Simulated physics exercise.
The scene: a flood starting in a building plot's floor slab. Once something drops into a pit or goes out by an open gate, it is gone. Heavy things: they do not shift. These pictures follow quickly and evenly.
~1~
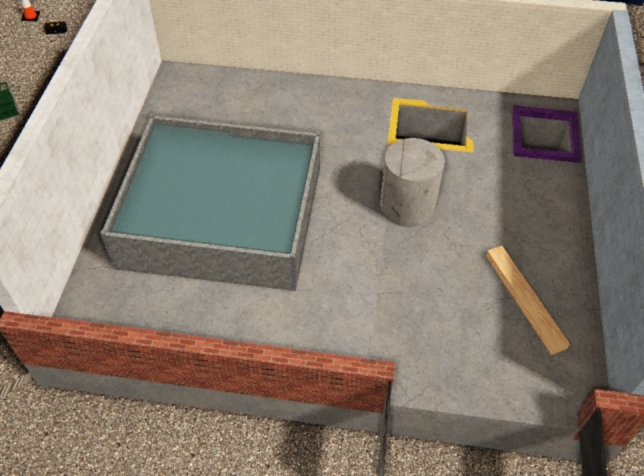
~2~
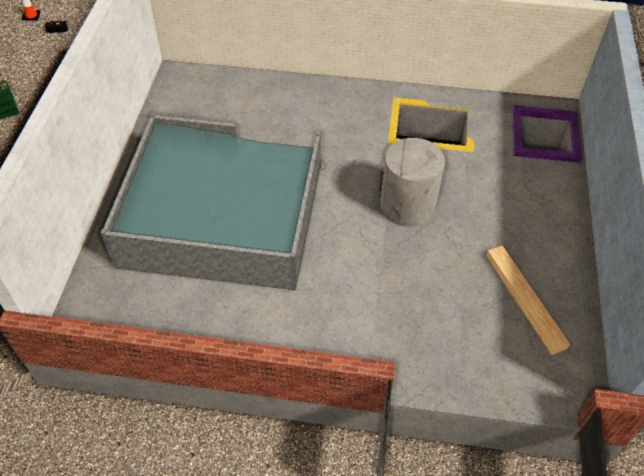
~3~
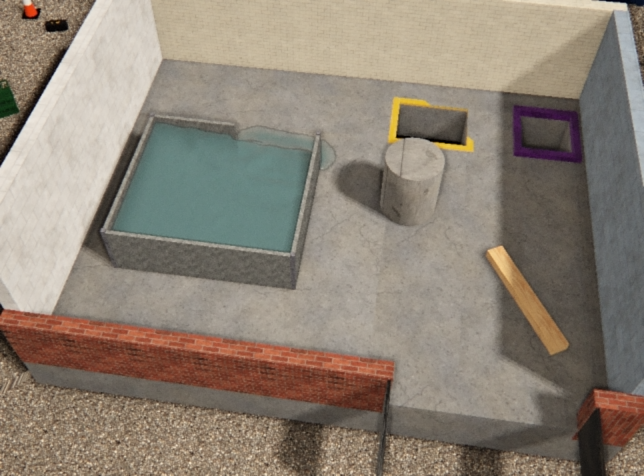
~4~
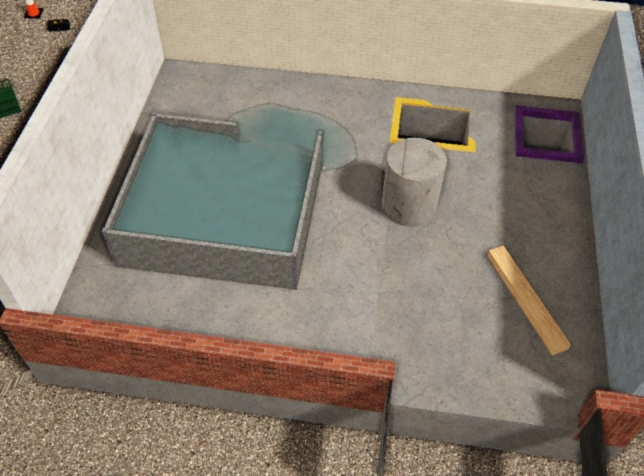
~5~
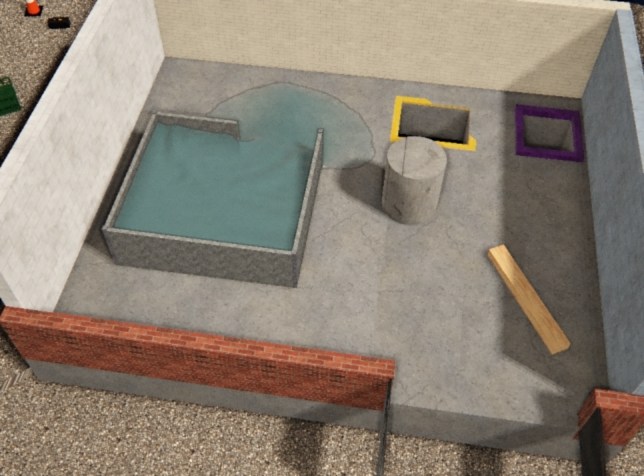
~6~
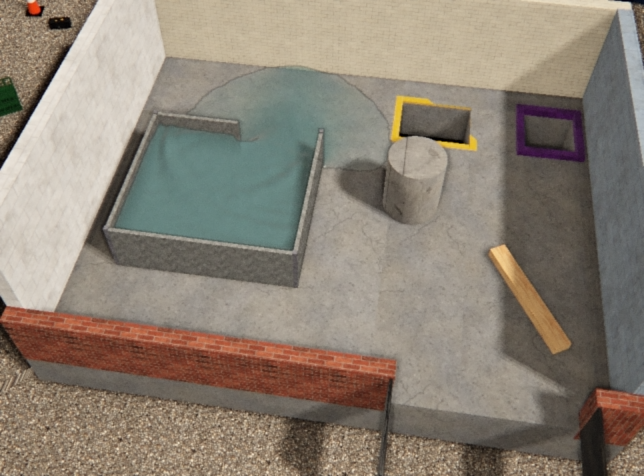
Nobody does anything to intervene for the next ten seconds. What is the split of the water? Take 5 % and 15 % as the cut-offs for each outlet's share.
In the end, the gate ends up with less than 5 %, the purple pit ends up with less than 5 %, the yellow pit ends up with more than 15 %.
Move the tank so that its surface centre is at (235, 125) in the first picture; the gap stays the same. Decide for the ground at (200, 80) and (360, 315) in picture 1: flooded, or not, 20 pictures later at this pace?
Well, the first one would be soaked, and the second one bone-dry.
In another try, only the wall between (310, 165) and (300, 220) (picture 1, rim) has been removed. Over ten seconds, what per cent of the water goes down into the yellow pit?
Yellow takes 10 in a hundred.
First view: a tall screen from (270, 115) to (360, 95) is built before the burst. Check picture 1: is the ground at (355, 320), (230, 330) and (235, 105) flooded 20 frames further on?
In the order given, the spots are spared, spared and swamped.
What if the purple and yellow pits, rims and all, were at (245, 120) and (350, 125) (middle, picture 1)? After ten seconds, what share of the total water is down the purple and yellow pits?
Of everything, purple catches 12 per cent while yellow catches 40 per cent.
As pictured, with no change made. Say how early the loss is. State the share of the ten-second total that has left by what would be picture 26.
Around 35 percent.
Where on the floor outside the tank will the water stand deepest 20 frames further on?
Around (173, 63).
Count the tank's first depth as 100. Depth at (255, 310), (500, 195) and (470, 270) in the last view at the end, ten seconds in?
In order: About 10, 2 and 4 in a hundred.
A moment on, water covers 20 % of the floor; the gate 0 %, the purple pit 0 %, the yellow pit 0 %.
Next, water covers 25 % of the floor; the gate 0 %, the purple pit 0 %, the yellow pit 3 %.
Then, water covers 35 % of the floor; the gate 0 %, the purple pit 1 %, the yellow pit 11 %.
Later, water covers 55 % of the floor; the gate 0 %, the purple pit 2 %, the yellow pit 21 %.
In the end, water covers 90 % of the floor; the gate 1 %, the purple pit 2 %, the yellow pit 31 %.
